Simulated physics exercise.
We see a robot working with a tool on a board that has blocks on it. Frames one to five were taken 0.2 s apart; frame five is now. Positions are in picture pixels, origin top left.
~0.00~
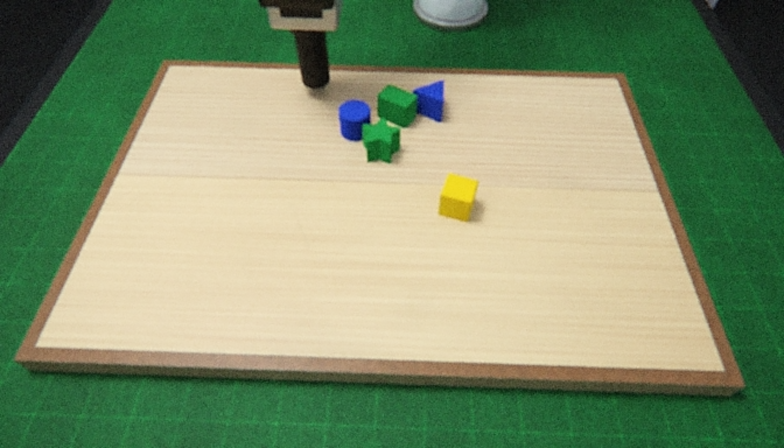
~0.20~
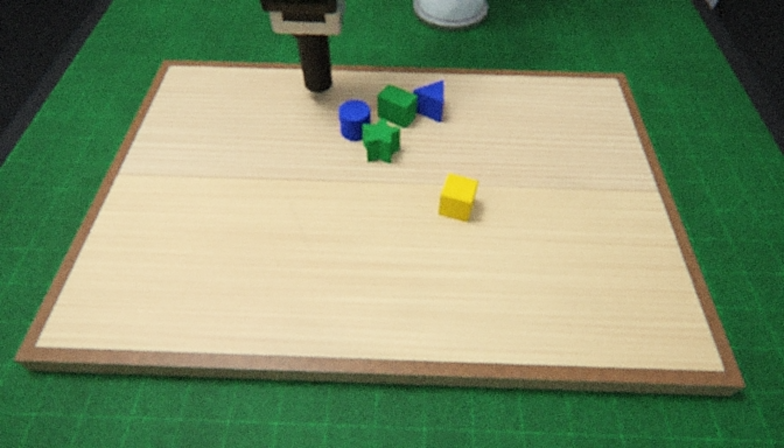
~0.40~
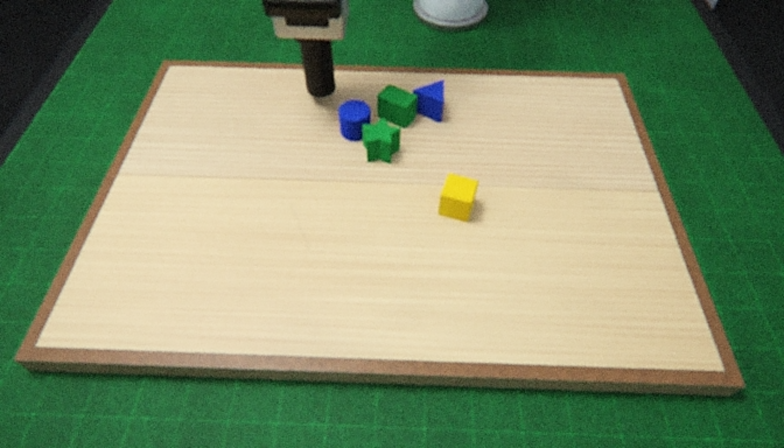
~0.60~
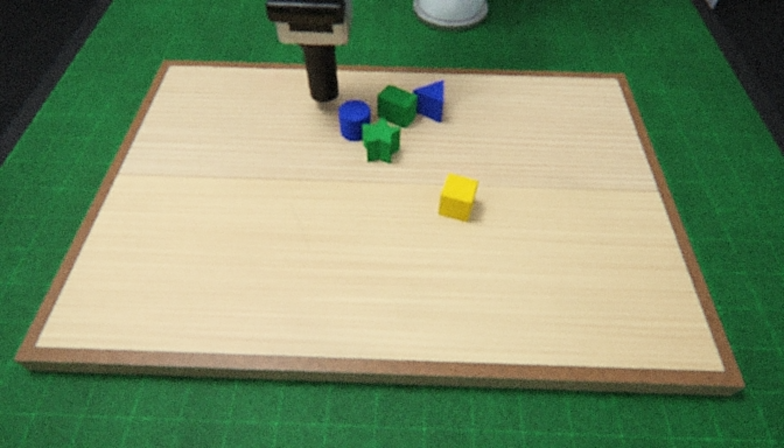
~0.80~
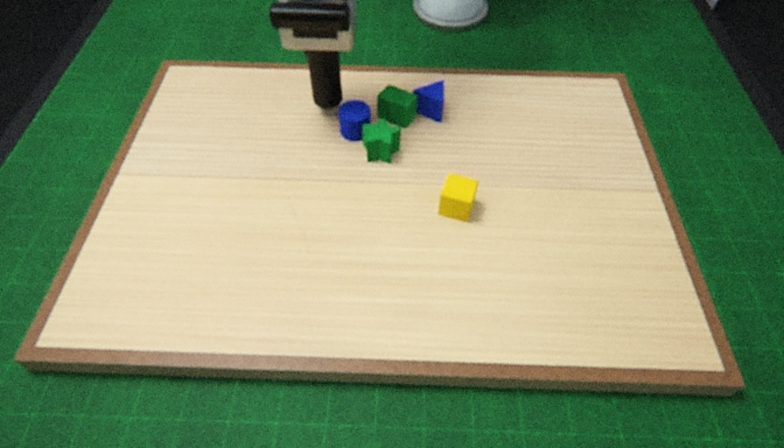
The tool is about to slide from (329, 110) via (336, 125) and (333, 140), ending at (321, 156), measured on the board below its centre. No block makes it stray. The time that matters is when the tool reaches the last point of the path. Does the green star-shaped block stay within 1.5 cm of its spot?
Going by the path, yes.
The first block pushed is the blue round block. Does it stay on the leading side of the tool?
The tool passes it.
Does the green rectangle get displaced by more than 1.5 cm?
That would be a no.
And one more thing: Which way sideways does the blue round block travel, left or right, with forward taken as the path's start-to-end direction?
It's pushed left.
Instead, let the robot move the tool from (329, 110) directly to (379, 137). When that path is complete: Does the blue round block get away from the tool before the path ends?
It seems not.
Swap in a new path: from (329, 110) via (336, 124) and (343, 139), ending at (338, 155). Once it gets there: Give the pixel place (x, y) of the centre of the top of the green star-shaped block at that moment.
I'd say the green star-shaped block ends with its top centre at (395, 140).
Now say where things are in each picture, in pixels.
In the first frame, tool tip (316, 80); block tops, blue round block (354, 110); green star-shaped block (381, 131); green rectangle (397, 95).
In the second frame, tool (318, 84); blocks unchanged.
In the third frame, tool (321, 88); blocks unchanged.
In the fourth frame, tool (324, 93); blocks unchanged.
In the fifth frame, tool (328, 99); blue round block (354, 110); green star-shaped block (381, 131); green rectangle (397, 95).
On the path given first. Halfway along, tool (335, 122); blue round block (364, 118); green star-shaped block (383, 134), turned 15° anticlockwise.
At the end, tool (320, 145); blue round block (364, 120); green star-shaped block (384, 134), turned 15° anticlockwise; green rectangle in place.
